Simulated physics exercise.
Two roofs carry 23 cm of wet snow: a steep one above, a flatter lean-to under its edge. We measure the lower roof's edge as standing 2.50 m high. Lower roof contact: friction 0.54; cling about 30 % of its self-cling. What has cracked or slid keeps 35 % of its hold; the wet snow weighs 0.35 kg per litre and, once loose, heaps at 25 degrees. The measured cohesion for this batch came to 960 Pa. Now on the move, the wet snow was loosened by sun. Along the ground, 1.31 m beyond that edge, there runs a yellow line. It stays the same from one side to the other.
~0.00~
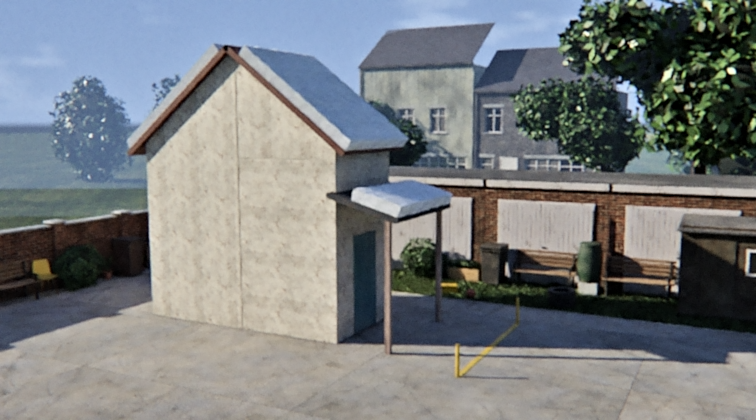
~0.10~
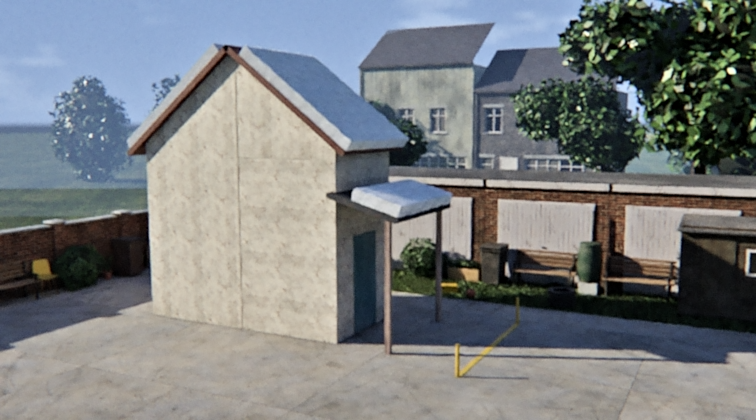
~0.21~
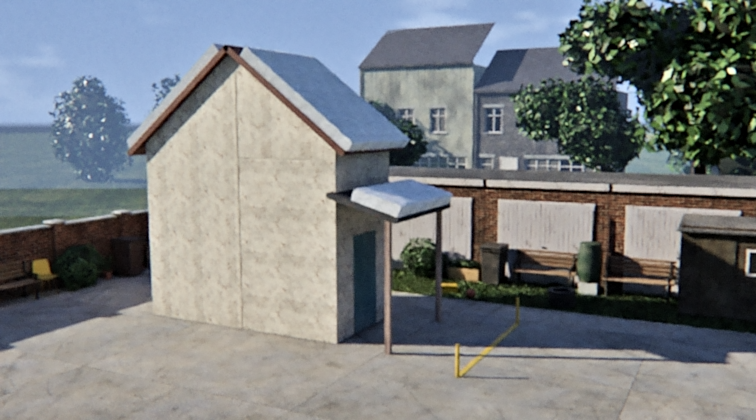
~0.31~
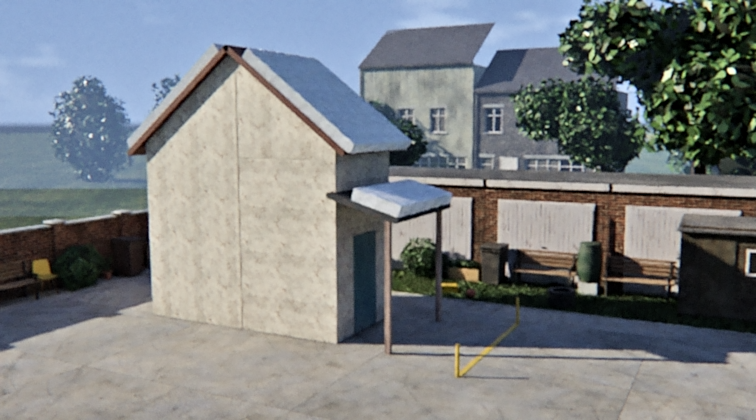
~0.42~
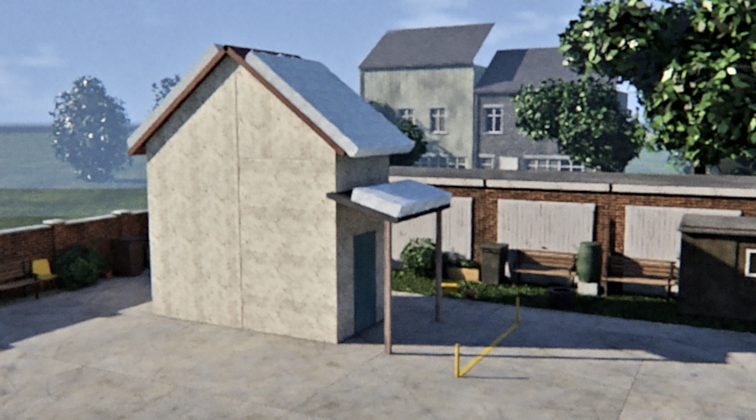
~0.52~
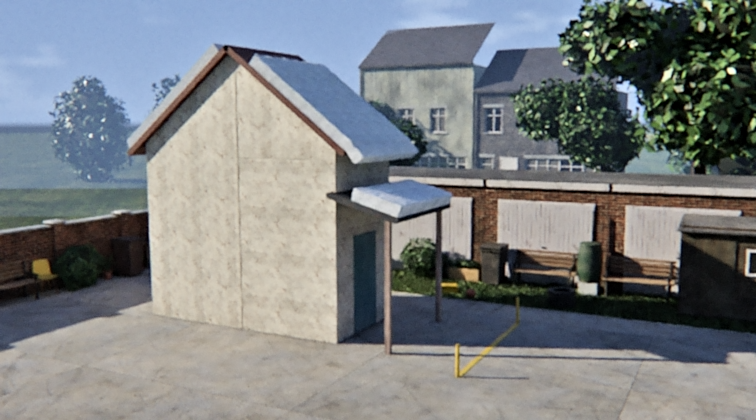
In a paved yard bounded by brick walls, a small pale building stands with snow covering its steep roof and the flatter porch roof below. The upper snow barely shifts at first, then slides a short way down the slope, baring a dark strip near the ridge and poking out past the lower edge.
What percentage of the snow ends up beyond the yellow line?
About 36 %.
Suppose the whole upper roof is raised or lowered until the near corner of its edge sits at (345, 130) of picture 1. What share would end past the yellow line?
Roughly 50 %.
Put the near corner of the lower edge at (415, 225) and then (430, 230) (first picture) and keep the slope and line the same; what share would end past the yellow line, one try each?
Roughly 25 % and then 14 %.
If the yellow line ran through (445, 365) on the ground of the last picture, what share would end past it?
Estimate: Close to 55 in a hundred.
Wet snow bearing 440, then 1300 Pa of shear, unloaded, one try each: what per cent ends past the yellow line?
Respectively 55 % and 25 %.
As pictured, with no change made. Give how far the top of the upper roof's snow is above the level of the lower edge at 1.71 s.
Height above lower edge: Approx. 1.1 m.
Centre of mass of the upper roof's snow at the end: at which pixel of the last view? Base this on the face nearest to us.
Near pixel (466, 350).
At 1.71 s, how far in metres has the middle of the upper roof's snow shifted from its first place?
It is around 3.0 m from where it started.
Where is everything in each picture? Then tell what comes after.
Leading edge of the wet snow at (345, 140), in the first frame.
Leading edge of the wet snow at (346, 141), its middle shifted 1.1 cm, in the second frame.
Leading edge of the wet snow at (347, 142), its middle shifted 4.6 cm, 2 % of it past the upper edge, in one piece, in the third frame.
Leading edge of the wet snow at (350, 151), its middle shifted 11 cm, 4 % of it past the upper edge, in one piece, in the fourth frame.
Leading edge of the wet snow at (353, 146), its middle shifted 19 cm, 7 % of it past the upper edge, in one piece, in the fifth frame.
Leading edge of the wet snow at (357, 155), its middle shifted 31 cm, 11 % of it past the upper edge, cracking, in the sixth frame.
After 1.07 s, none is below the lower edge and 0 % is past the line.
After 1.71 s, 22 % is below the lower edge and 0 % is past the line.
After 2.36 s, 70 % is below the lower edge and 26 % is past the line.
After 3.00 s, 80 % is below the lower edge and 36 % is past the line.
After 3.70 s, at the end, 80 % is below the lower edge and 36 % is past the line.
